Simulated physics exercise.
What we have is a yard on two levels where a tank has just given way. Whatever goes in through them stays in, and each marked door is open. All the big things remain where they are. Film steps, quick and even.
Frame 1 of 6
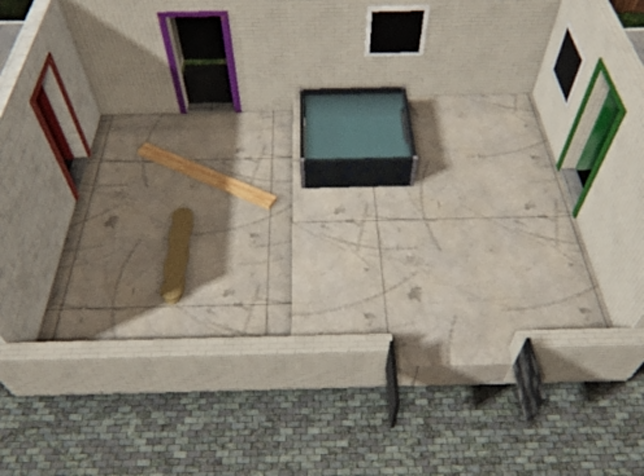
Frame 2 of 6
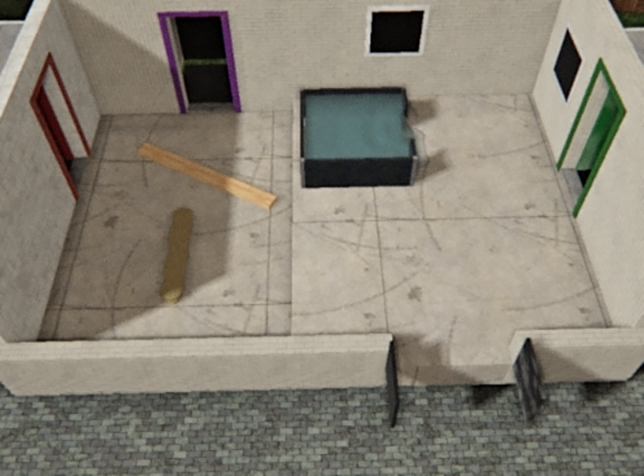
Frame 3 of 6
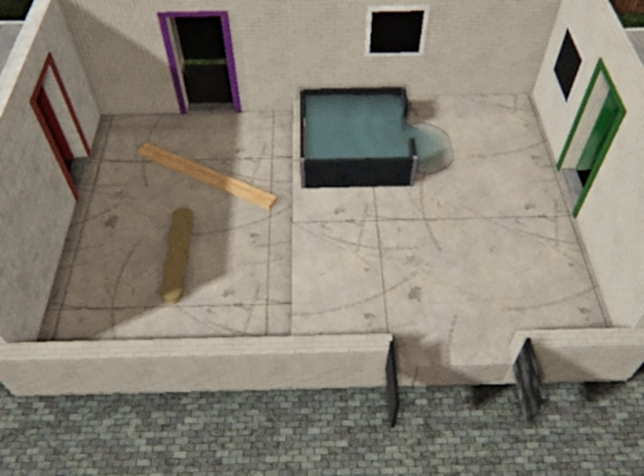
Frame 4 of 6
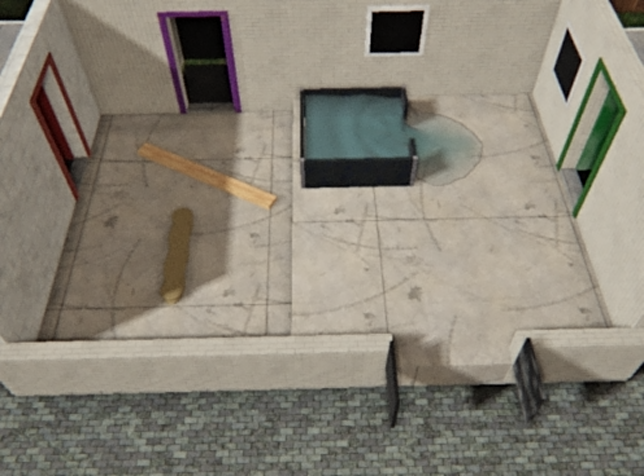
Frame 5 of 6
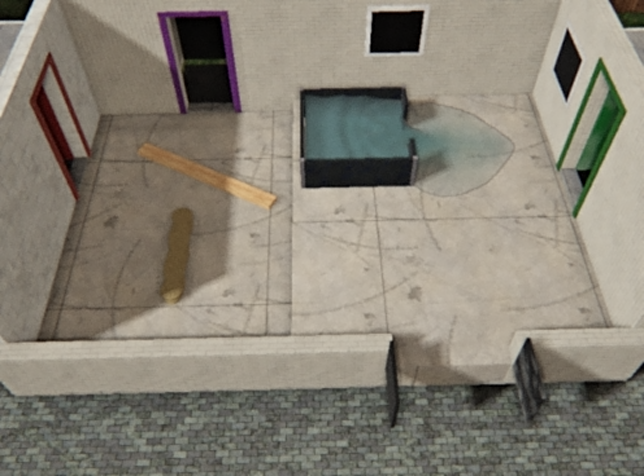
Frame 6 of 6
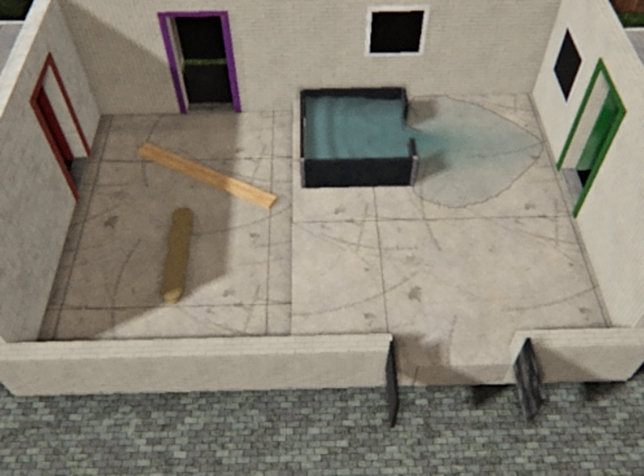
A pale walled yard with a cracked stone floor is seen from high above its low front wall, with grey paving outside. A dark tank of blue-green water stands near the back wall, between a purple-framed doorway and a green one at right, while a plank and a tan log lie at left. Water pours from the tank's right side and spreads rightward in a thin, widening sheet; the camera stays still.
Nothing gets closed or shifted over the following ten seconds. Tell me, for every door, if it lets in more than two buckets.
As I see it, the red door will not go over two buckets; the purple door will not go over two buckets; the green door will be deluged.
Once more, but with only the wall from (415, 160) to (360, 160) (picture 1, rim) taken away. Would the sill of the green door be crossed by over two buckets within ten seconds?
I reckon green door sits short of it.
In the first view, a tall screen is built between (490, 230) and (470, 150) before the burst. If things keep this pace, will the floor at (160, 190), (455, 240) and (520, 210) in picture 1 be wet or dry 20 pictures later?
Spared, submerged, then submerged.
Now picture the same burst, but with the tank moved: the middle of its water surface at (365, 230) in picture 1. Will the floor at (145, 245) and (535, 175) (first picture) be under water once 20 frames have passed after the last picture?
The first spot is untouched and the second is swamped.
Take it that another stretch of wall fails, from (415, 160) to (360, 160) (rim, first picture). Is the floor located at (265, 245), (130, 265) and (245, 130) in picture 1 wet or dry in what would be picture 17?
First kept bare, second kept bare, third kept bare.
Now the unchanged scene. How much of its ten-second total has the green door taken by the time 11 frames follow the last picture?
Around 30 percent.
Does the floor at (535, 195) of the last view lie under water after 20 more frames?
That spot will be soaked.
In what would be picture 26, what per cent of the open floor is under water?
Close to 25 in a hundred, I think.
A moment on, water covers 15 % of the floor; the red door not reached, the purple door not reached, the green door under two buckets in.
Next, water covers 20 % of the floor; the red door not reached, the purple door not reached, the green door over two buckets in.
Then, water covers 25 % of the floor; the red door not reached, the purple door not reached, the green door over two buckets in.
Later, water covers 40 % of the floor; the red door not reached, the purple door wet at the sill, nothing in, the green door over two buckets in.
In the end, water covers 70 % of the floor; the red door wet at the sill, nothing in, the purple door wet at the sill, nothing in, the green door over two buckets in.
